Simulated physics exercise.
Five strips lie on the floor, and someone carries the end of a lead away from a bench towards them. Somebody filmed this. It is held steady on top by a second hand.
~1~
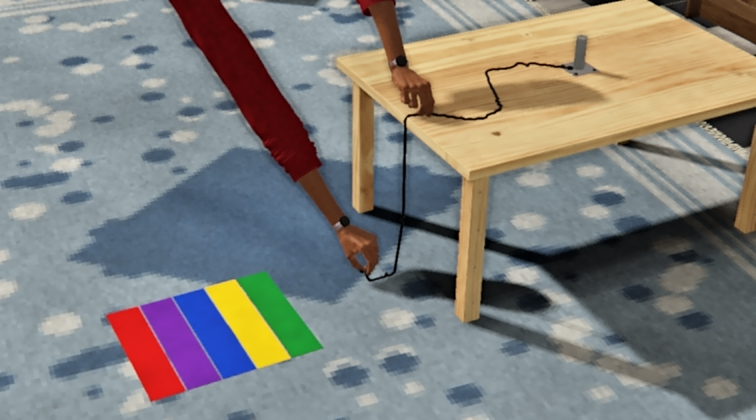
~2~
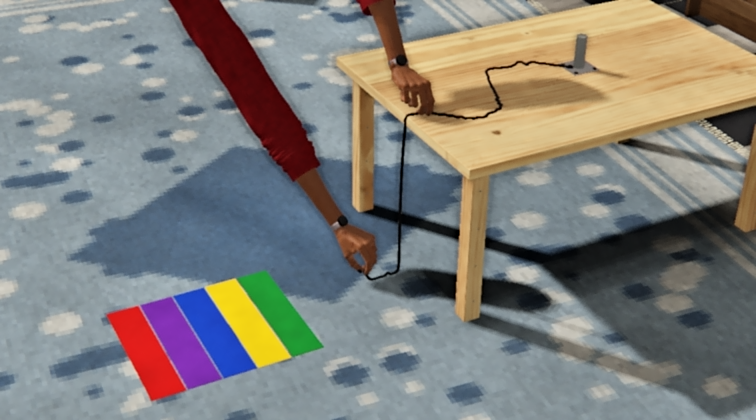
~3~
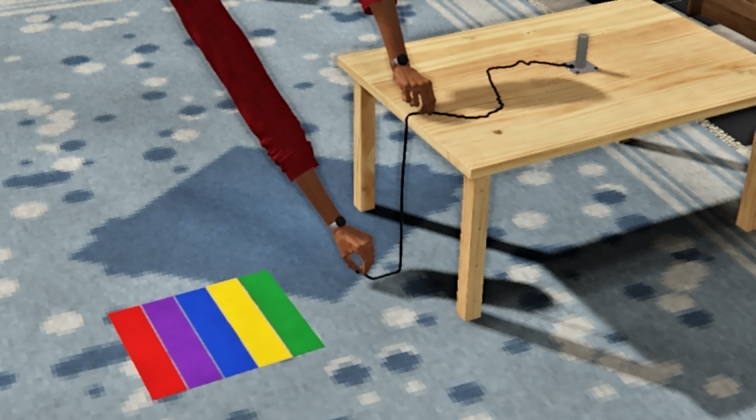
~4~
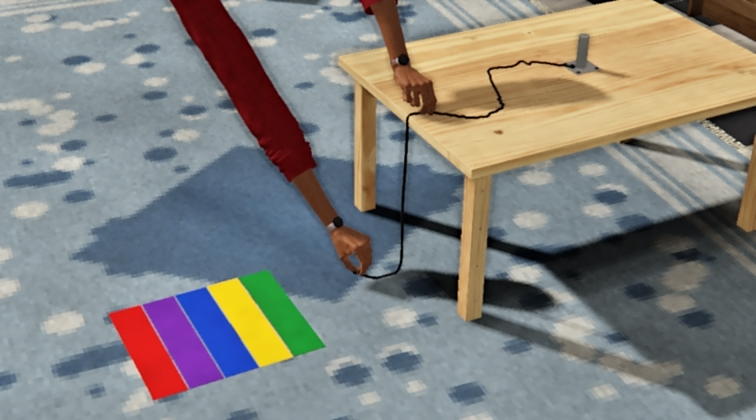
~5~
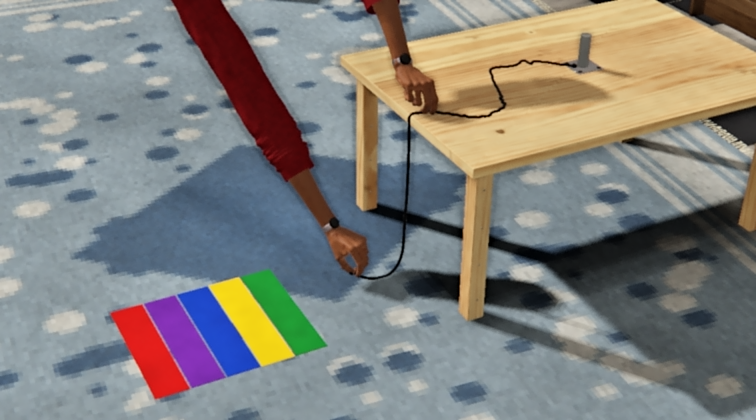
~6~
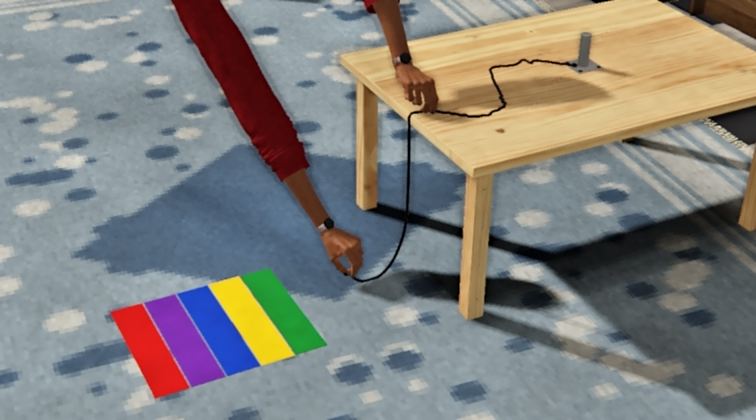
A hand drawing the end of a black cord slightly left above the floor, beside five coloured strips, another hand staying at the table edge.
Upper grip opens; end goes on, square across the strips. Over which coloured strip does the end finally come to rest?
Over the red strip.
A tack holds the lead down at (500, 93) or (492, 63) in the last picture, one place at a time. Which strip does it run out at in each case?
Strip colours by try: Blue / purple.
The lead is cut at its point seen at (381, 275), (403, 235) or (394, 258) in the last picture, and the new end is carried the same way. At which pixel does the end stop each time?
The three tries give approximately (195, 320), (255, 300) and (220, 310).
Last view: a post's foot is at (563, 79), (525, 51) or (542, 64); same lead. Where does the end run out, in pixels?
Try by try, around (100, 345), (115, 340) and (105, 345).
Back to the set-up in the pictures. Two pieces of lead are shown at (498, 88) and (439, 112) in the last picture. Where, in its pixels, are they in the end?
First one close to (450, 98), second close to (348, 154).
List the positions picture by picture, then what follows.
In the first frame, end (366, 271); green (297, 338); yellow (264, 348); blue (230, 358); purple (196, 369); red (160, 380).
In the second frame, end (364, 271); lead through (535, 62) (489, 77) (496, 110) (422, 113) (401, 177) (399, 249).
In the third frame, end (362, 272).
In the fourth frame, end (359, 273); lead through (538, 62) (491, 76) (498, 110) (424, 112) (405, 176) (402, 249).
In the fifth frame, end (355, 273).
In the sixth frame, end (350, 274); lead through (540, 61) (493, 75) (500, 108) (426, 111) (409, 174) (399, 247).
Soon after, end near (203, 316); over blue.
After that, end near (166, 327); over purple.
At the stop, end near (144, 333); over red. The end stops over the red strip.
